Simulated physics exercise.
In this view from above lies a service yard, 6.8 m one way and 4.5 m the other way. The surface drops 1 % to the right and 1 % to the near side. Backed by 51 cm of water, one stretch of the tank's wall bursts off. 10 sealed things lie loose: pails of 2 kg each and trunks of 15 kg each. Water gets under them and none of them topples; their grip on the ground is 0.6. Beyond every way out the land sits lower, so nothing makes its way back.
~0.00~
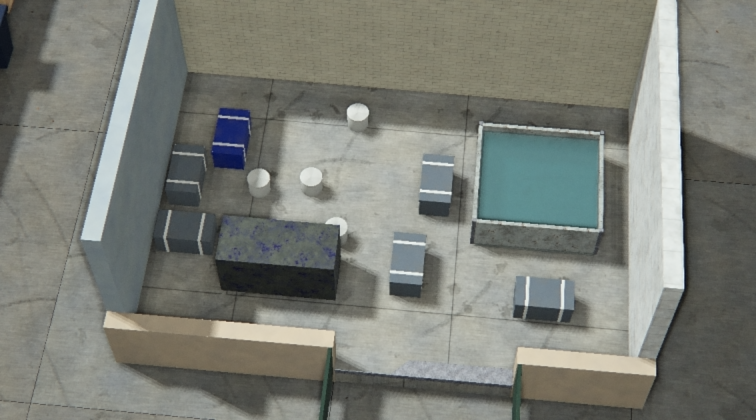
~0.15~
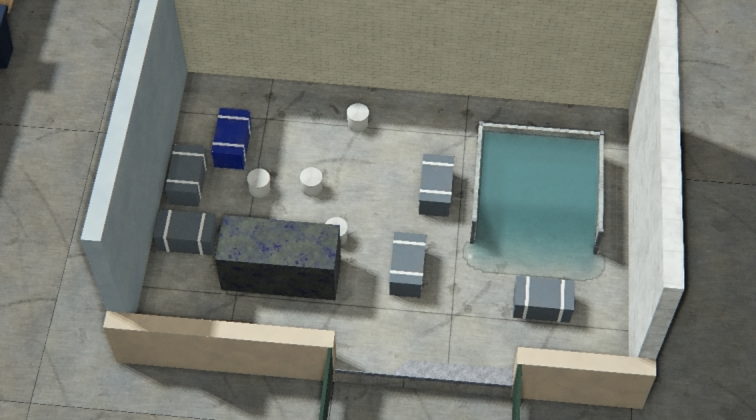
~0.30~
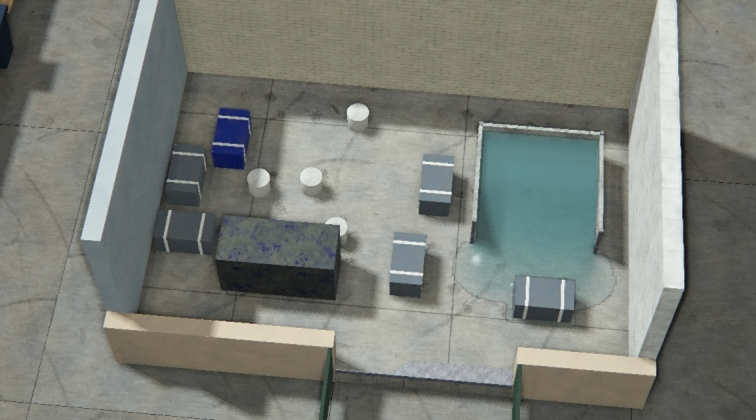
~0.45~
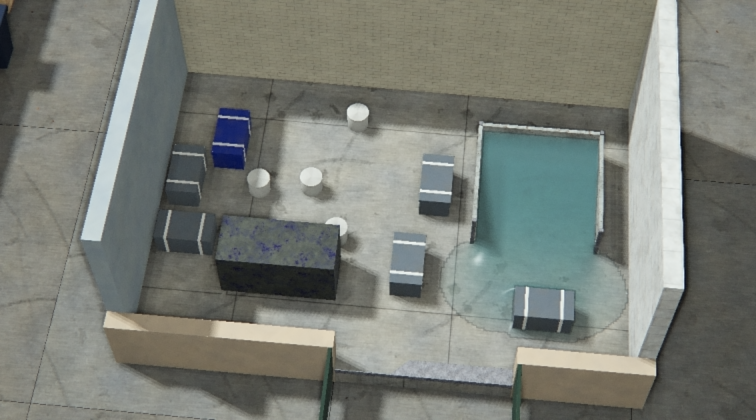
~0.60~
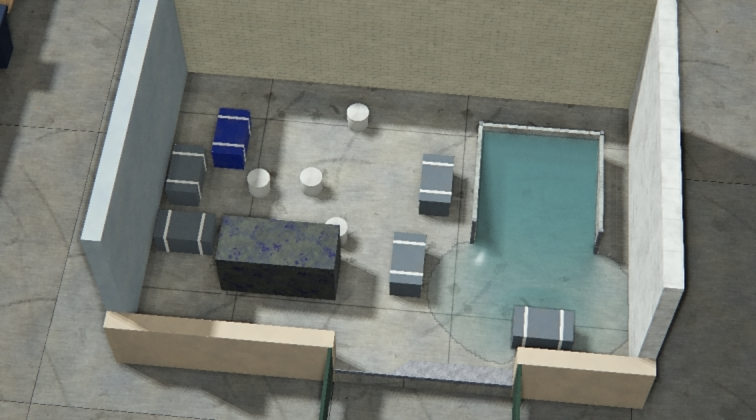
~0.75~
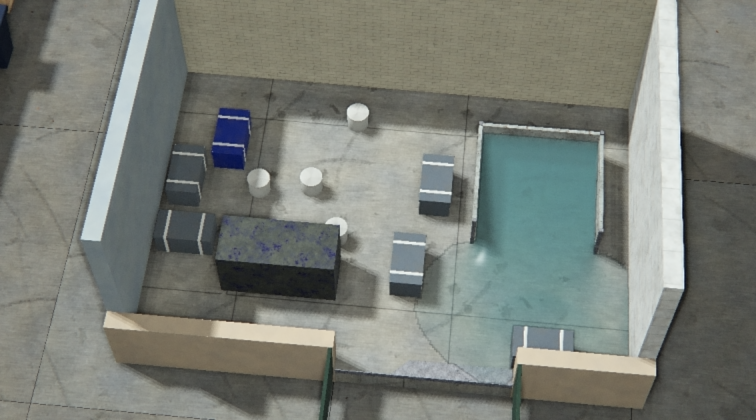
Water bursts from a square tank at the right of a walled yard as its near side gives way, spreading across the concrete in a widening pool. It reaches a gray strapped trunk and pushes it toward the near wall, while the blue trunk, white pails and dark speckled block stay still.
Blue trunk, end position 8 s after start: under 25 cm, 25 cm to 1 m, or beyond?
Odds are it hangs on where it is.
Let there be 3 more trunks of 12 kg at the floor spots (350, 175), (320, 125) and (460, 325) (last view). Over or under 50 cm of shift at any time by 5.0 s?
From first to last: Does not reach it, does not reach it, surpasses it.
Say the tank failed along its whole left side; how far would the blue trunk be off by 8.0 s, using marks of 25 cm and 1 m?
The blue trunk is swept a long way.
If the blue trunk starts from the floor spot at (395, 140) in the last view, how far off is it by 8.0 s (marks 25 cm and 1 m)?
Observed: Object is barely disturbed.
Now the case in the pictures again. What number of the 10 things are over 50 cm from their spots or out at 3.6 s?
Tally: 1.
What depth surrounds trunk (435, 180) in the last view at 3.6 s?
Around 0 centimetres.
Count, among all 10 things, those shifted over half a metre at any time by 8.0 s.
Count: 1.
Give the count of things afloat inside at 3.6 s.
That would be 0 of them.
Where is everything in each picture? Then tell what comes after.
In the first picture, the blue trunk at (231, 131), on the bottom; water covers 2.6 m2; 0 of 10 have shifted.
In the second picture, the blue trunk at (231, 131), on the bottom; water covers 3.5 m2; 0 of 10 have shifted.
In the third picture, the blue trunk at (231, 131), on the bottom; 4.4 m2 under water; 0 of 10 have shifted.
In the fourth picture, the blue trunk at (231, 131), on the bottom; 5.4 m2 under water; 1 of 10 have shifted.
In the fifth picture, the blue trunk at (231, 131) rests on the ground; water covers 6.8 m2; 1 of 10 have shifted.
In the sixth picture, the blue trunk at (231, 131) rests on the ground; 7.9 m2 under water; 1 of 10 have shifted.
After 1.6 s the blue trunk is near (231, 131), 0.0 m from its start, aground; 0 of 10 are out; 1 afloat.
After 3.6 s the blue trunk is near (231, 131), 0.0 m from its start, aground; 1 of 10 are out; 0 afloat.
After 5.6 s the blue trunk is near (231, 131), 0.0 m from its start, aground; 1 of 10 are out; 0 afloat.
After 8.0 s the blue trunk is near (231, 131), 0.0 m from its start, aground; 1 of 10 are out; 0 afloat.
